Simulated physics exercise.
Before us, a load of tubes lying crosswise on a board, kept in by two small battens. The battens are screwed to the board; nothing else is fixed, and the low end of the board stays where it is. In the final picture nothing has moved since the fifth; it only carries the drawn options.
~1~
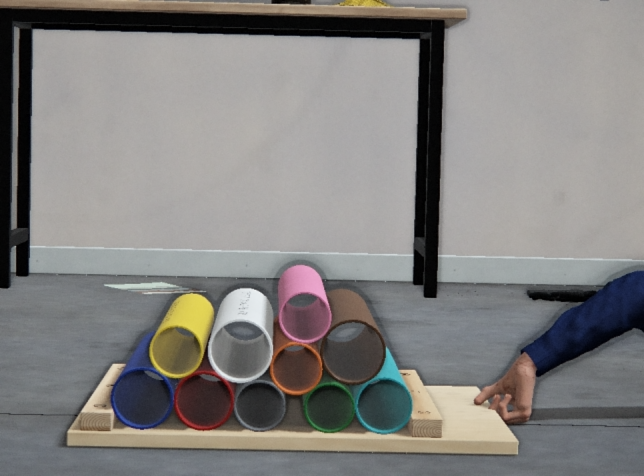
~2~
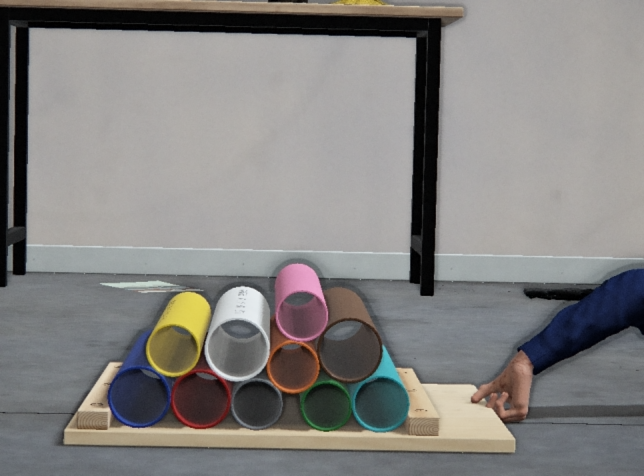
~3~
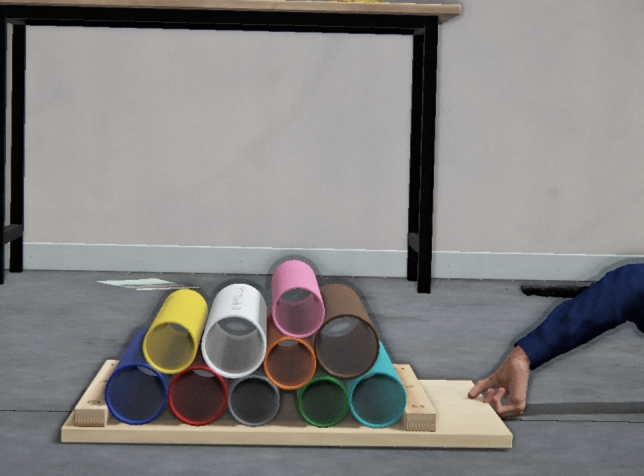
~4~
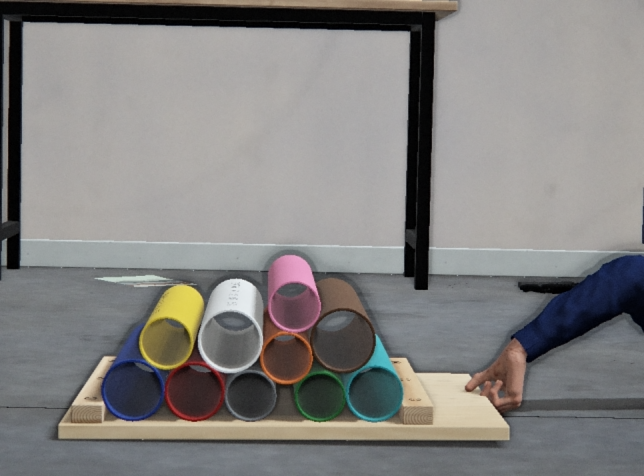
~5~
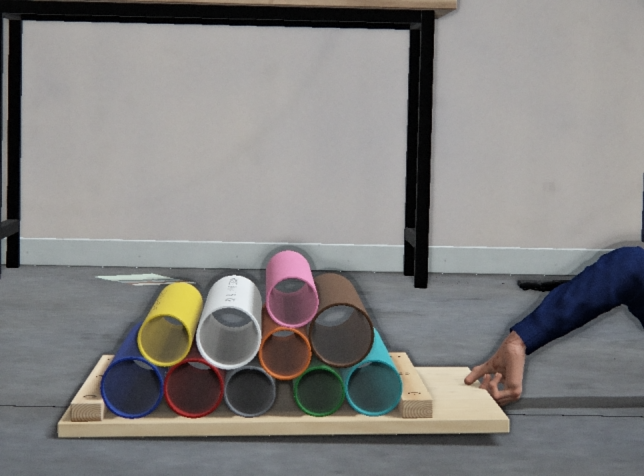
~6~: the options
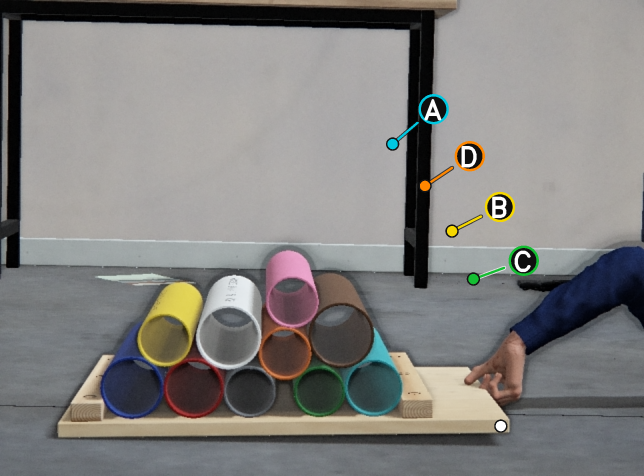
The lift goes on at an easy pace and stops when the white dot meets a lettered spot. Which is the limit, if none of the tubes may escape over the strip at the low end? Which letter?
The answer is mark C.
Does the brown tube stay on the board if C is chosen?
The brown tube: Yes.
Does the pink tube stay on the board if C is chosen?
Yes, with C.
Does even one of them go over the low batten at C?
No.
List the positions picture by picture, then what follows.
Brown tube (353, 352); orange tube (296, 369); yellow tube (176, 352), in the first picture.
Yellow tube (173, 350); white tube (237, 349), in the second picture.
Board (286, 400); turquoise tube (378, 400); brown tube (347, 346); grey tube (253, 401), in the third picture.
Board (283, 394); blue tube (133, 390); red tube (194, 392), in the fourth picture.
Board (282, 390); blue tube (132, 388); red tube (193, 389), in the fifth picture.
On the marked copy, A at (393, 144); B at (452, 231); C at (474, 279); D at (425, 186); the white dot at (501, 426).
Taking C. A third of the way, board at 15°.
Two thirds of the way, board at 21°.
When it is over, board at 21°, none over the low batten.
As for the rest, A five over the low batten; B five over the low batten; D five over the low batten.
